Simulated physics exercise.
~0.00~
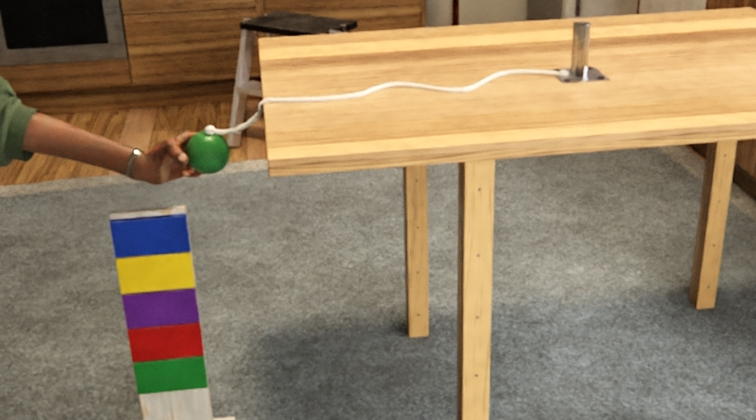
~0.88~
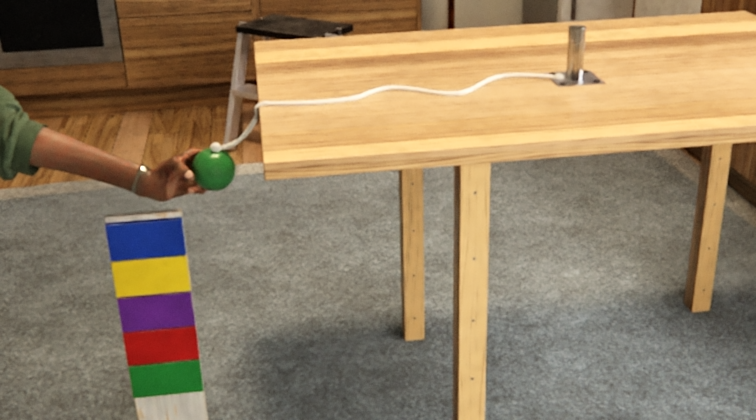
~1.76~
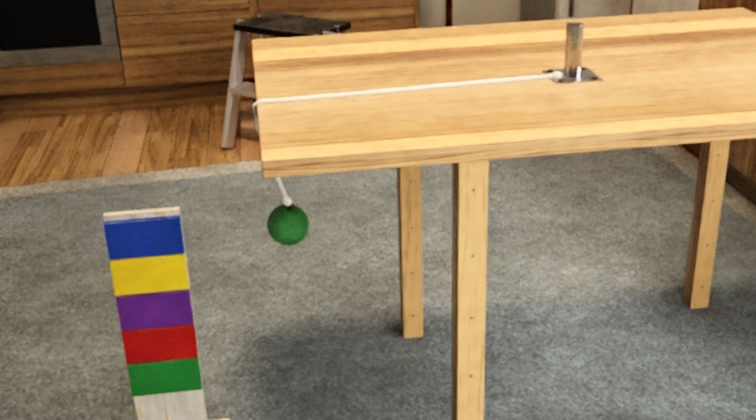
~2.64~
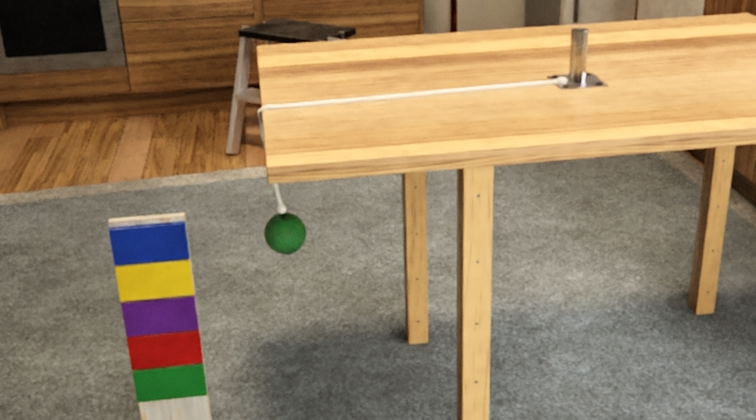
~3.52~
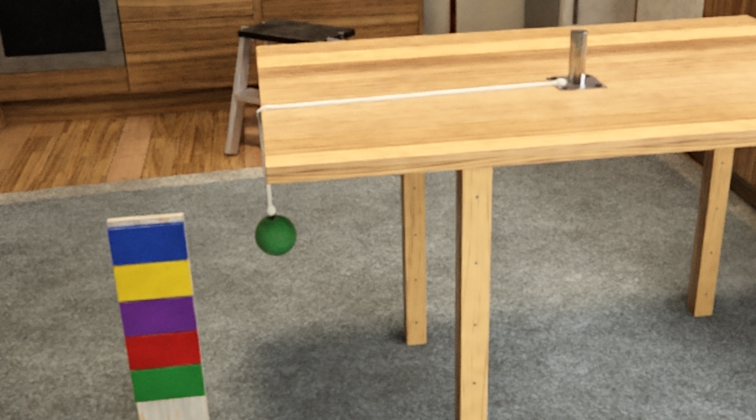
A green ball on a white cord is held by a hand at the left end of a pale wooden table, seen from the side and slightly above by a gently swaying camera in a room with a grey carpet. The cord runs loosely across the tabletop to a metal post, and below the hand stands an upright board with blue, yellow, purple, red and green bands. The hand shifts the ball slightly right and down, then lets go and withdraws. The ball drops rightward beneath the table edge, and the cord straightens. It then drifts a little left, ending hanging level with the blue band.
